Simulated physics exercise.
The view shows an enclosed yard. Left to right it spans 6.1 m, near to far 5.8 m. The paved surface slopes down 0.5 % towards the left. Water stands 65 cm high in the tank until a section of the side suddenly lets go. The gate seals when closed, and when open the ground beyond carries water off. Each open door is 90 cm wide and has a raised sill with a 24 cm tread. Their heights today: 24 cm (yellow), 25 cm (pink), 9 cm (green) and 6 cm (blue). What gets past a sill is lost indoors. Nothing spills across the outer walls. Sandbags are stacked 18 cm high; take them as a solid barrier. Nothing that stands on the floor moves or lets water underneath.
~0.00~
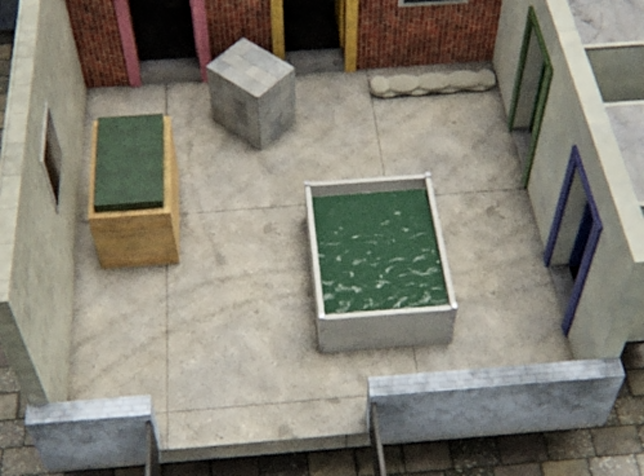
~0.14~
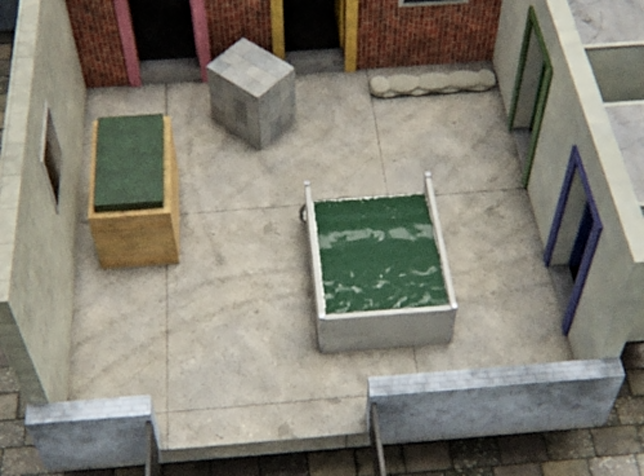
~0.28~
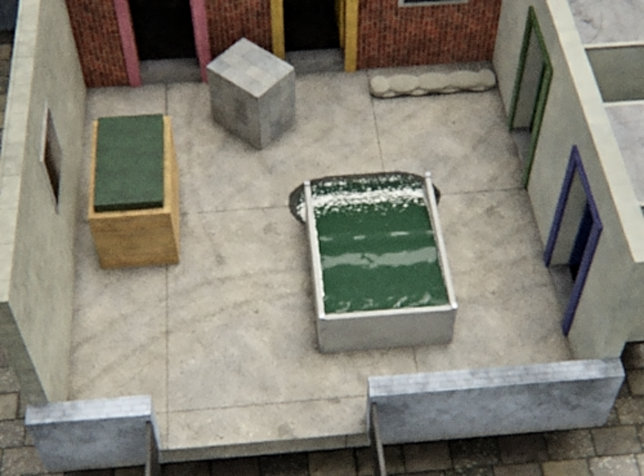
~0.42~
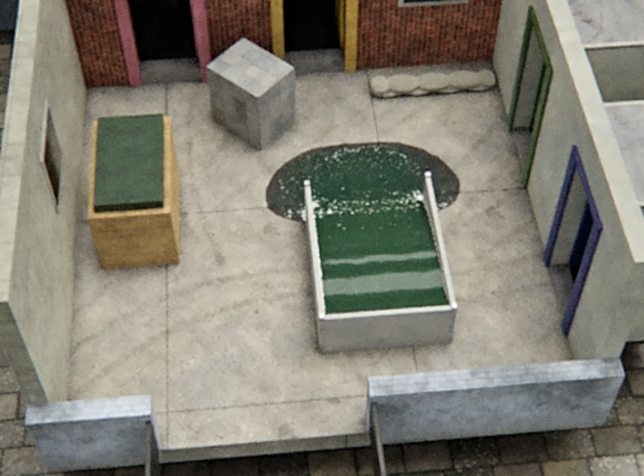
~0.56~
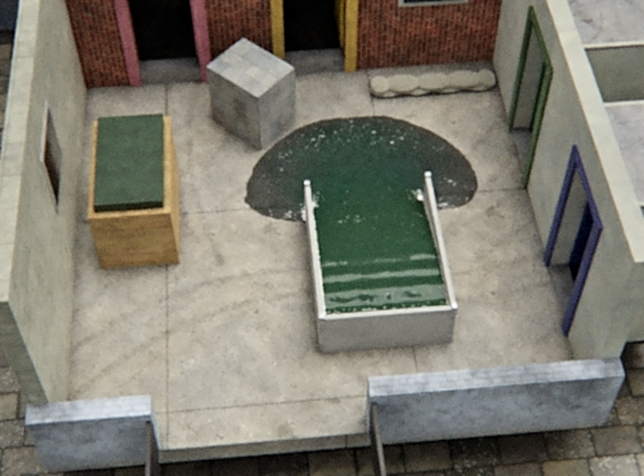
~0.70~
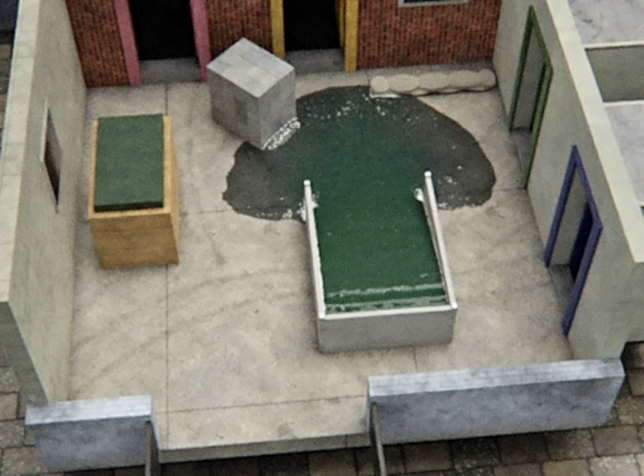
In the video, green water sits in a pale rectangular tank in a walled yard, then pours out through its open far side and spreads across the paving in a widening dark pool, reaching the grey block and the sandbags.
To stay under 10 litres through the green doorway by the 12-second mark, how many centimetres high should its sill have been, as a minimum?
It would have to be roughly 8.5 cm high.
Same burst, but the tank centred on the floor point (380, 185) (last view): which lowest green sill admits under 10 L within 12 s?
Some 8.5 cm.
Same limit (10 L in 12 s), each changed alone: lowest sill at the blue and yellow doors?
About 5.5 cm at blue and 31 cm at yellow.
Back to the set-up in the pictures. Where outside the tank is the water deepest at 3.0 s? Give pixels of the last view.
At about (483, 62).
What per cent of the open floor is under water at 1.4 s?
About 30 per cent.
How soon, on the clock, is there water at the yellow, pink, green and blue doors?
Arrival: Yellow 0.8 s, pink 1.8 s, green 1.2 s, blue 3.6 s.
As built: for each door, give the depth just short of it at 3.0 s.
Depths in cm: Yellow 26, pink 6, green 10, blue 0.
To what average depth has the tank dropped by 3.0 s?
Roughly 14 cm on average.
After 1.4 s water covers 30 % of the floor, deepest (38 cm) near (317, 74); 3 cm at the green door, 0 litres in over its 9 cm sill.
After 3.0 s water covers 45 % of the floor, deepest (37 cm) near (483, 62); 10 cm at the green door, 1 litre in over its 9 cm sill.
After 12.0 s water covers 95 % of the floor, deepest (10 cm) near (75, 287); 4 cm at the green door, 7 litres in over its 9 cm sill.
At the green door as built, the water arrived by 1.2 s and peaked near 12 cm at 4.0 s.
Run again over the same 12 s with other heights there, 15 litres in over 7.5 cm, 4 litres over 10 cm. The limit of 10 litres is kept from about 8.5 cm up.
